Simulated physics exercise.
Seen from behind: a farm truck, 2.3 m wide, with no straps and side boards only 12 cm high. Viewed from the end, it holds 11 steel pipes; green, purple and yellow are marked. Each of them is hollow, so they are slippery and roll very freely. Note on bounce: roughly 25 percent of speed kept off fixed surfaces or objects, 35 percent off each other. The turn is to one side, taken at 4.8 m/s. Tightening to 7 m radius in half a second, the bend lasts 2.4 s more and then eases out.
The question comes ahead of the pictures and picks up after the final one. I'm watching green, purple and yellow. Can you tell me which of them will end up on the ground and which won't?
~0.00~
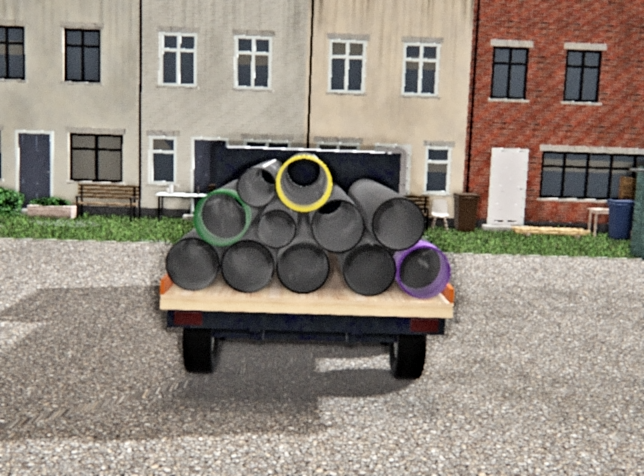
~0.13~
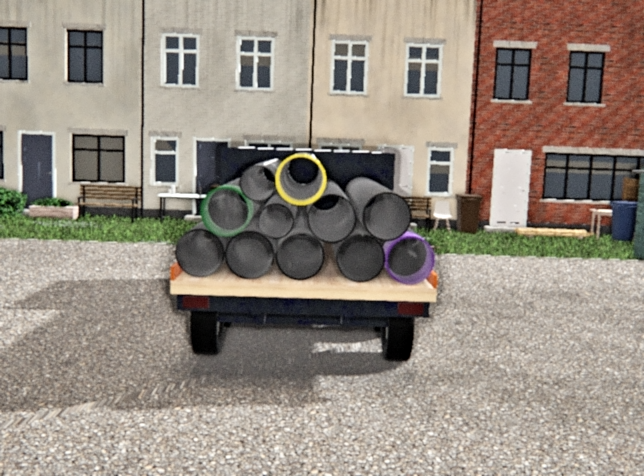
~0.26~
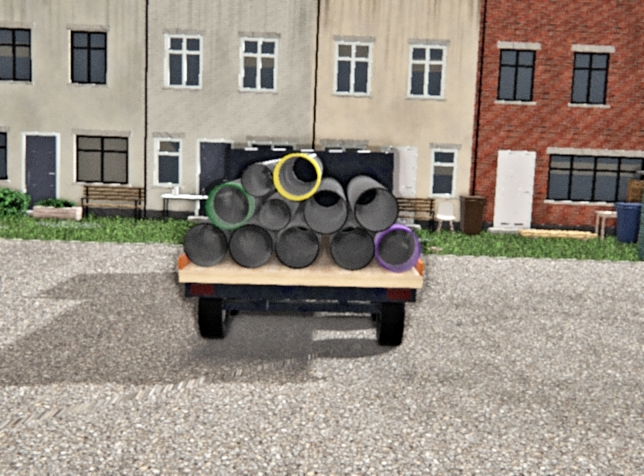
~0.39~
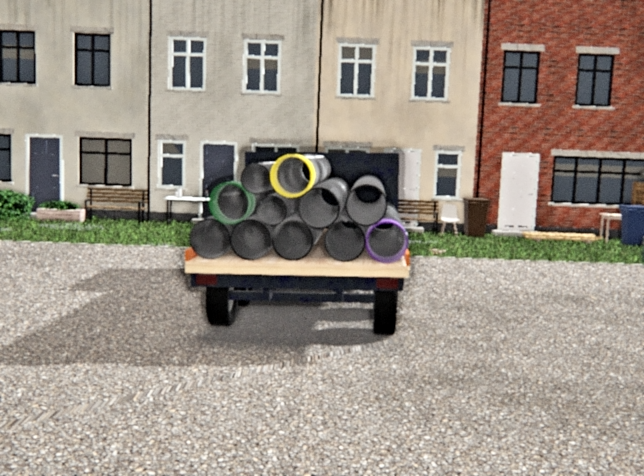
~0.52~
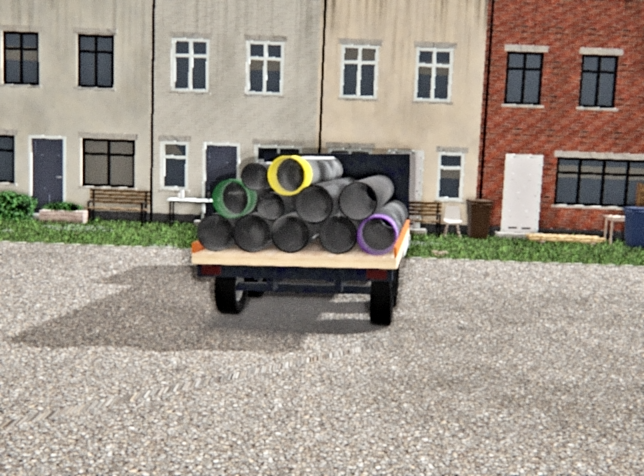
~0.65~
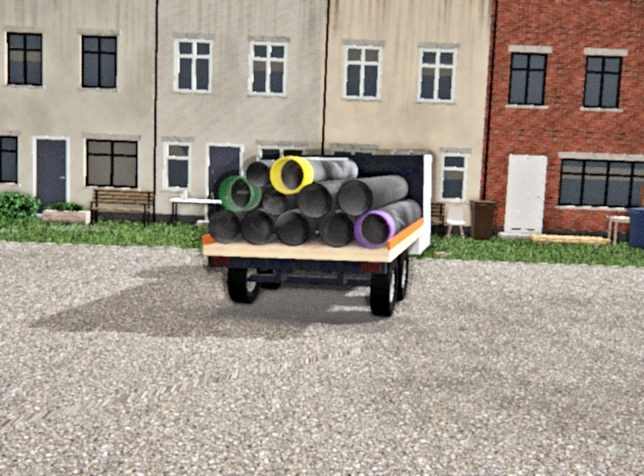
Sure. Green: Yes, it does. Purple: No, it stays. Yellow: Yes, it does.
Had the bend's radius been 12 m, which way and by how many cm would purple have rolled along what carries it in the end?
Roughly 0 cm right.
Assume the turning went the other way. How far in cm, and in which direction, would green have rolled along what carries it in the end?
Rightwards, around 5 cm.
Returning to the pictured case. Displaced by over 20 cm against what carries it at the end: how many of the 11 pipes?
The number you get is 3.
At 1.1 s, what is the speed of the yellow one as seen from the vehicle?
Roughly 0.1 m/s.
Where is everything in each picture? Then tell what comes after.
In the first frame, green (221, 219), purple (423, 272), yellow (304, 184); 5 of the 11 make up the bottom layer.
In the second frame, green (226, 212), purple (410, 260), yellow (301, 180); the deck is level.
In the third frame, green (228, 207), purple (398, 250), yellow (297, 177); the deck is a shade lower on the left.
In the fourth frame, green (230, 203), purple (387, 242), yellow (292, 176); the deck slopes 2° down to the left.
In the fifth frame, green (231, 199), purple (377, 236), yellow (288, 175); the deck slopes 2° down to the left.
In the sixth frame, green (236, 194), purple (372, 231), yellow (288, 175); the deck slopes 2° down to the left.
Then, 1.1 s in, green is up on others, 10 cm from the left edge, rolling left; purple is on the deck, 30 cm from the right edge, rolling left; yellow is up on others, 105 cm from the left edge, rolling left; 0 of 11 are off.
Then, 1.6 s in, green is over the left board and gone; purple is on the deck, 35 cm from the right edge; yellow is up on others, 90 cm from the left edge, rolling left; 1 of 11 is off.
Then, 2.1 s in, yellow is up on others, 50 cm from the left edge, rolling left; still the same for green, purple; 1 of 11 is off.
Then, 2.7 s in, yellow is over the left board and falling; still the same for green, purple; 2 of 11 are off.
In the end (3.5 s), green is over the left board and gone; purple is on the deck, 35 cm from the right edge; yellow is over the left board and gone; 2 of 11 are off.
